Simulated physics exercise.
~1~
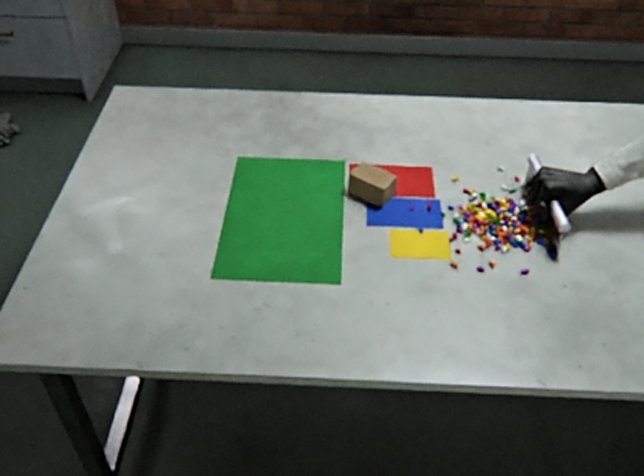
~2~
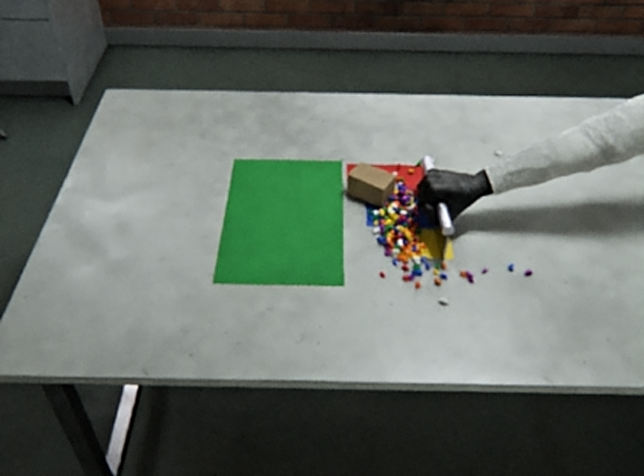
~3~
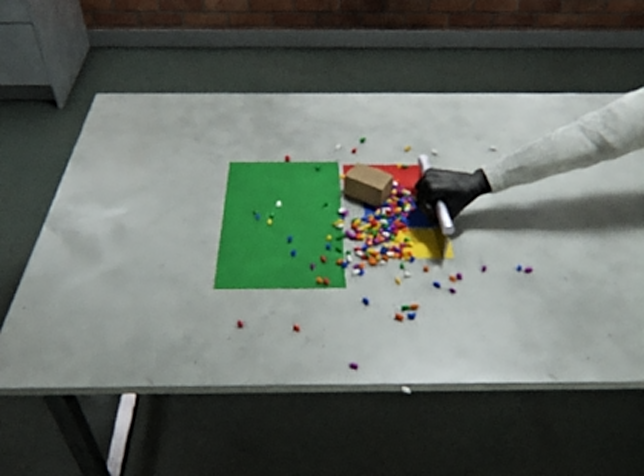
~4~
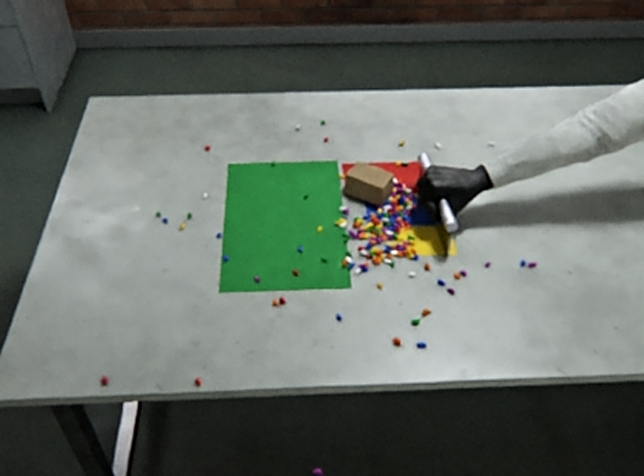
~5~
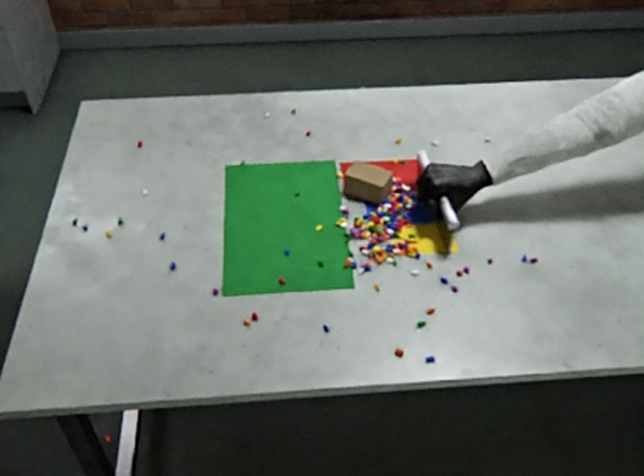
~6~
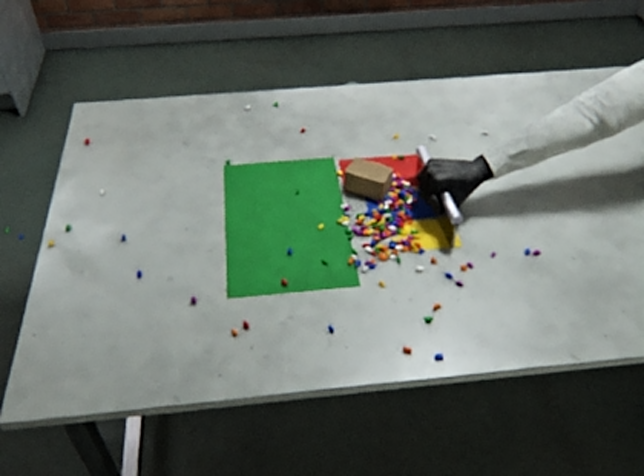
A gloved hand pushes colourful jelly beans left with a scraper, scattering some across the table.
